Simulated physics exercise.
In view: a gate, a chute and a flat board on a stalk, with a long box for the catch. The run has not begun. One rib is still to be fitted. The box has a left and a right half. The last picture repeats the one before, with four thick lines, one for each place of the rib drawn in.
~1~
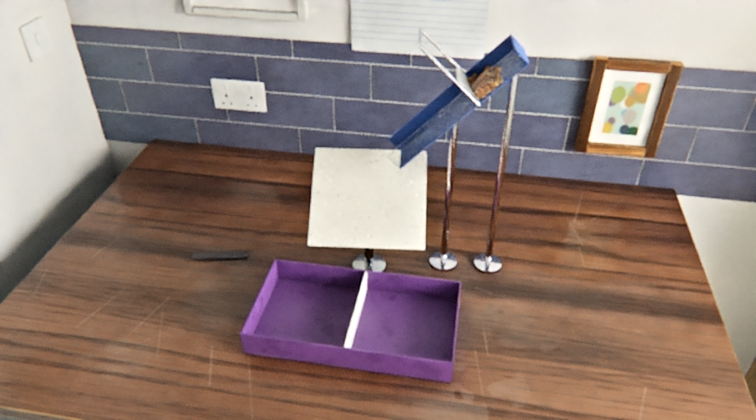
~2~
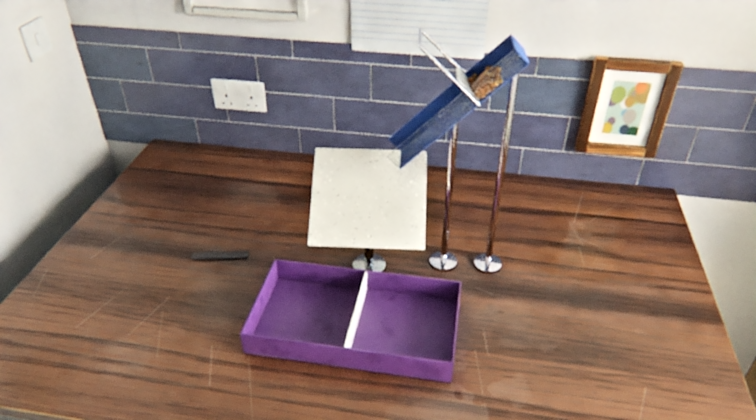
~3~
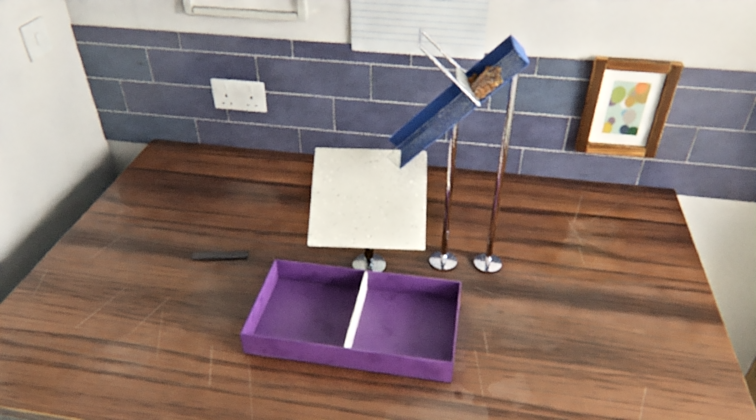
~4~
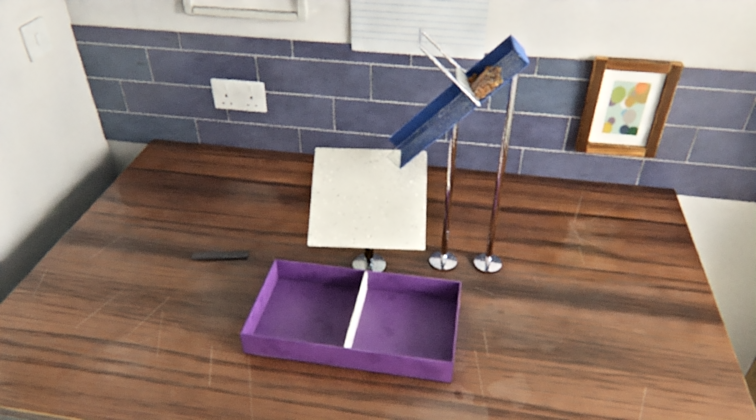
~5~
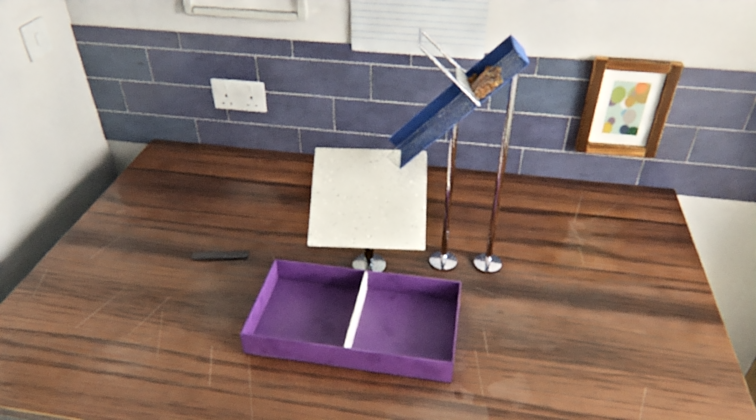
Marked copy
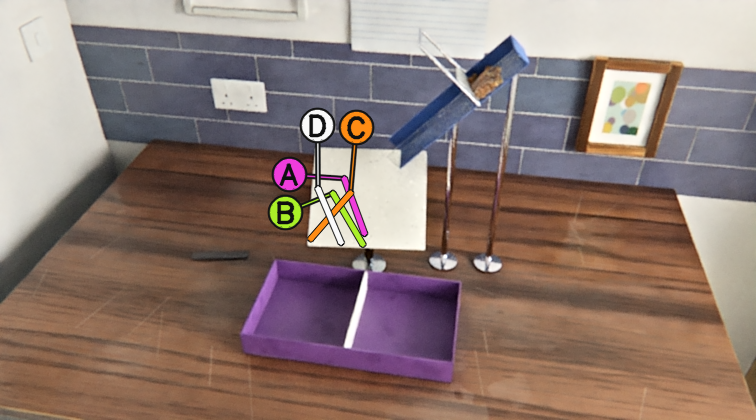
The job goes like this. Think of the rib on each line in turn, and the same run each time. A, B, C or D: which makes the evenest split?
Line D does it best.
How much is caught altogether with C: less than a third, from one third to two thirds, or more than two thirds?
It is more than two thirds.
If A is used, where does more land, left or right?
Right.
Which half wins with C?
Left.
On the marked copy, line A from (344, 178) to (364, 233); line B from (332, 193) to (362, 244); line C from (350, 192) to (310, 238); line D from (318, 188) to (341, 242).
With A, of what is caught, a small part in the left half, nearly all in the right.
With B, of what is caught, a small part in the left half, nearly all in the right.
With C, of what is caught, most in the left half, a small part in the right.
With D, of what is caught, about two thirds in the left half, about a third in the right.
